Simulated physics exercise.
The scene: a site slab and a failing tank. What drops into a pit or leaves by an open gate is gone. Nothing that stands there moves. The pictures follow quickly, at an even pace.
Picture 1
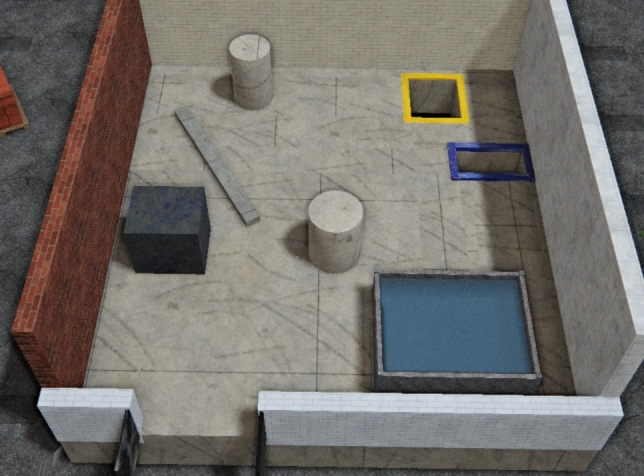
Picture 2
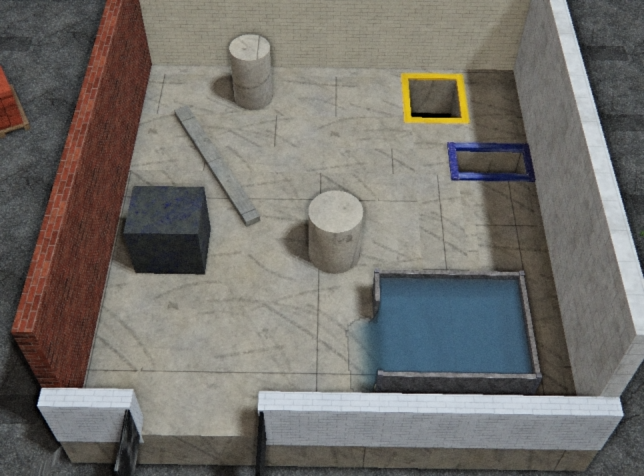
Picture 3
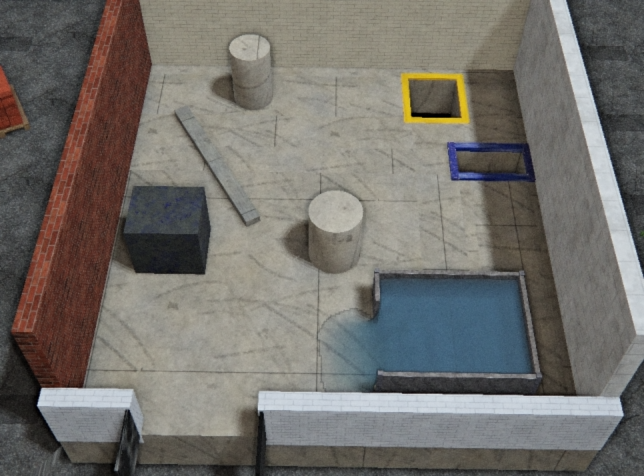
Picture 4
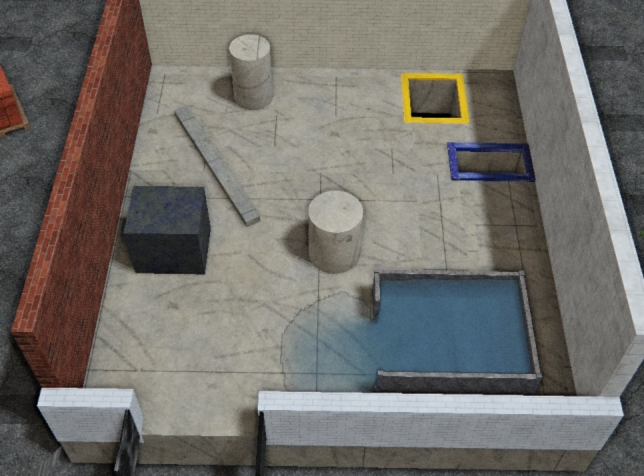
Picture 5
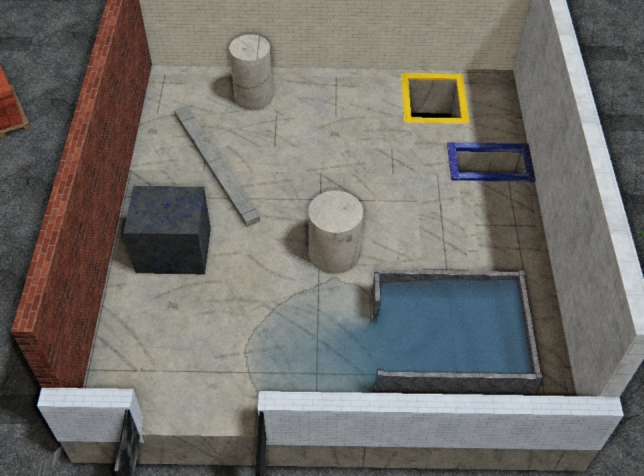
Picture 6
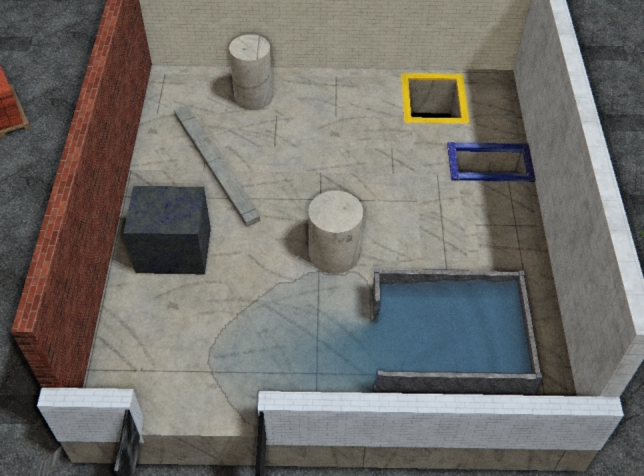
Water in the tank at the lower right sits still at first, then pours out through a gap in the tank's left side. It spreads leftward across the pale slab in a widening, thin, rounded sheet, passing below the central cylinder and reaching the inner side of the low white front wall.
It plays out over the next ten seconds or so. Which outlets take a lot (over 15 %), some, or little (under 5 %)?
One by one: The gate takes above 15 %; the blue pit takes not even 5 %; the yellow pit takes not even 5 %.
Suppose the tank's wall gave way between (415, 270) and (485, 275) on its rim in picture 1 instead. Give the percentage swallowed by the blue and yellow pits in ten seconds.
Parts in a hundred: Blue 15, yellow 15.
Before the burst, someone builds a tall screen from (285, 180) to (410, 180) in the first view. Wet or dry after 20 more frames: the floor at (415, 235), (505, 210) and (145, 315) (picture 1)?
As listed: No water, no water, awash.
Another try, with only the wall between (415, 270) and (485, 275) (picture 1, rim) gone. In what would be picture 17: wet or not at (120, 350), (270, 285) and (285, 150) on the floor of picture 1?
As listed: Not flooded, clear, covered.
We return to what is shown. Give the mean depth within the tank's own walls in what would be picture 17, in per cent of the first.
About 50 per cent.
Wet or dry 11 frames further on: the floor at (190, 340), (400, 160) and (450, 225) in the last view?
In turn: Awash, not flooded, no water.
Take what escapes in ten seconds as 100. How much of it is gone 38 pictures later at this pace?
Near 55 in a hundred.
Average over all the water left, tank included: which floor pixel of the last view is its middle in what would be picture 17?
At about (327, 348).
A moment on, water covers 20 % of the floor; the gate 0 %, the blue pit 0 %, the yellow pit 0 %.
Next, water covers 25 % of the floor; the gate 3 %, the blue pit 0 %, the yellow pit 0 %.
Then, water covers 30 % of the floor; the gate 7 %, the blue pit 0 %, the yellow pit 0 %.
Later, water covers 45 % of the floor; the gate 15 %, the blue pit 0 %, the yellow pit 0 %.
In the end, water covers 60 % of the floor; the gate 26 %, the blue pit 0 %, the yellow pit 0 %.
